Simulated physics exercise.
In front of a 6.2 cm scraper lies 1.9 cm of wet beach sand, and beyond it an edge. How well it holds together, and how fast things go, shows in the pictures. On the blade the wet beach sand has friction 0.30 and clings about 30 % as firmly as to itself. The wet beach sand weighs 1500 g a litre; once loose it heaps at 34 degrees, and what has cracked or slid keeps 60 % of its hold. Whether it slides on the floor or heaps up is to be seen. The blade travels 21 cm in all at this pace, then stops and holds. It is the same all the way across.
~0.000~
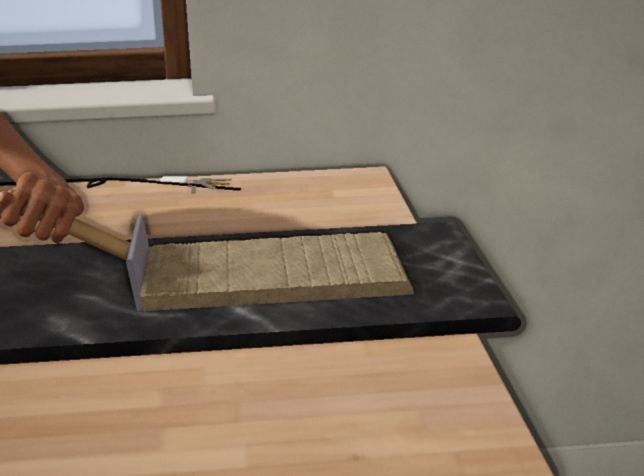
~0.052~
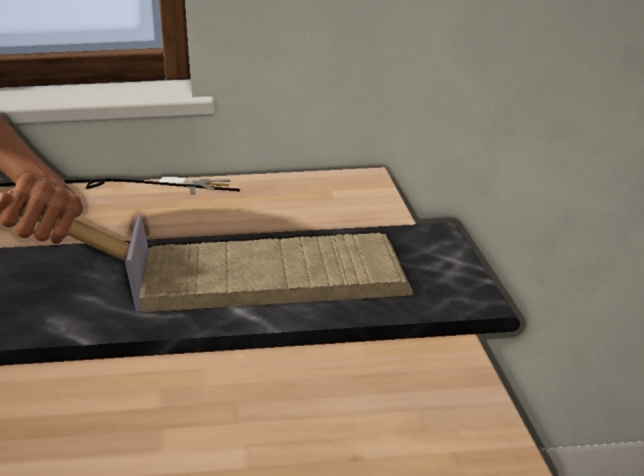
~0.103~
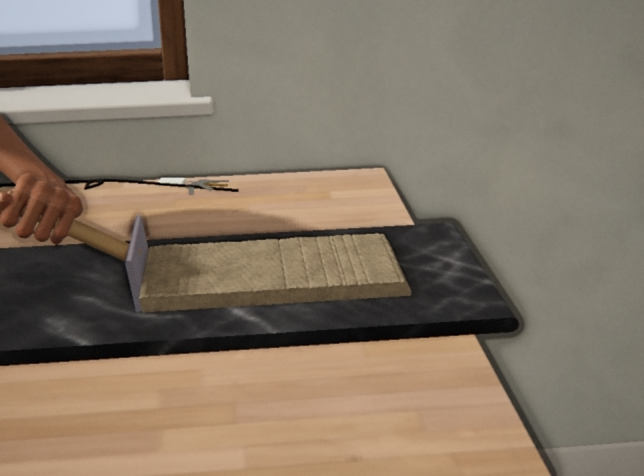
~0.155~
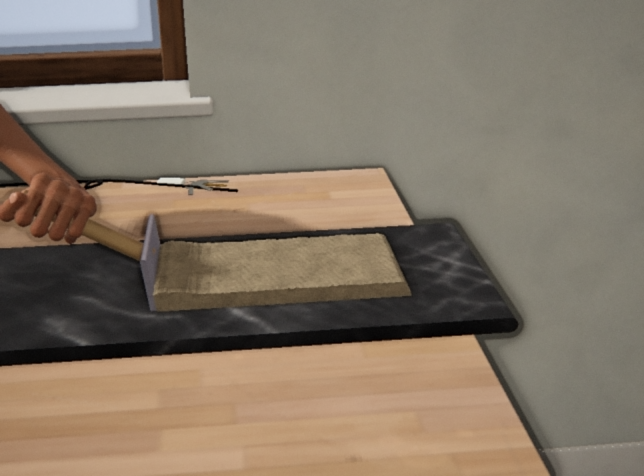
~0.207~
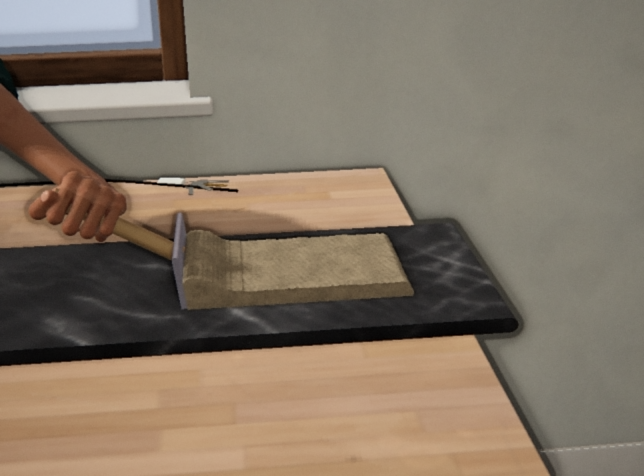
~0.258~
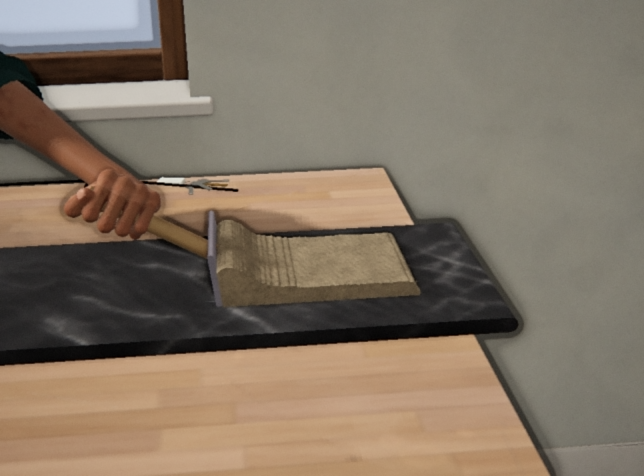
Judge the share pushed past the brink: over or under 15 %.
The share pushed past the brink is over 15 %.
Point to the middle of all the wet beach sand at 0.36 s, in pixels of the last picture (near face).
Around (355, 286).
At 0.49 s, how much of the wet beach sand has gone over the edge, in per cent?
Some 0 per cent.
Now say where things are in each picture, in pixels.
The first frame shows foot of the blade at (143, 311), not yet moved; foremost bit of the wet beach sand at (413, 293), piled 1.9 cm high.
The second frame shows foot of the blade at (142, 312), not yet moved; foremost bit of the wet beach sand at (412, 293), piled 1.9 cm high.
The third frame shows foot of the blade at (142, 313), not yet moved; foremost bit of the wet beach sand at (411, 294), piled 1.9 cm high.
The fourth frame shows foot of the blade at (157, 312), moved 1.9 cm; foremost bit of the wet beach sand at (411, 294), piled 2.5 cm high.
The fifth frame shows foot of the blade at (188, 310), moved 5.5 cm; foremost bit of the wet beach sand at (413, 294), piled 3.9 cm high.
The sixth frame shows foot of the blade at (223, 307), moved 9.6 cm; foremost bit of the wet beach sand at (420, 293), piled 5.0 cm high.
After 0.36 s, 0 % has gone over the edge.
After 0.49 s, 0 % has gone over the edge.
After 0.61 s, 15 % has gone over the edge.
After 0.74 s, 30 % has gone over the edge.
After 1.11 s, 35 % has gone over the edge.
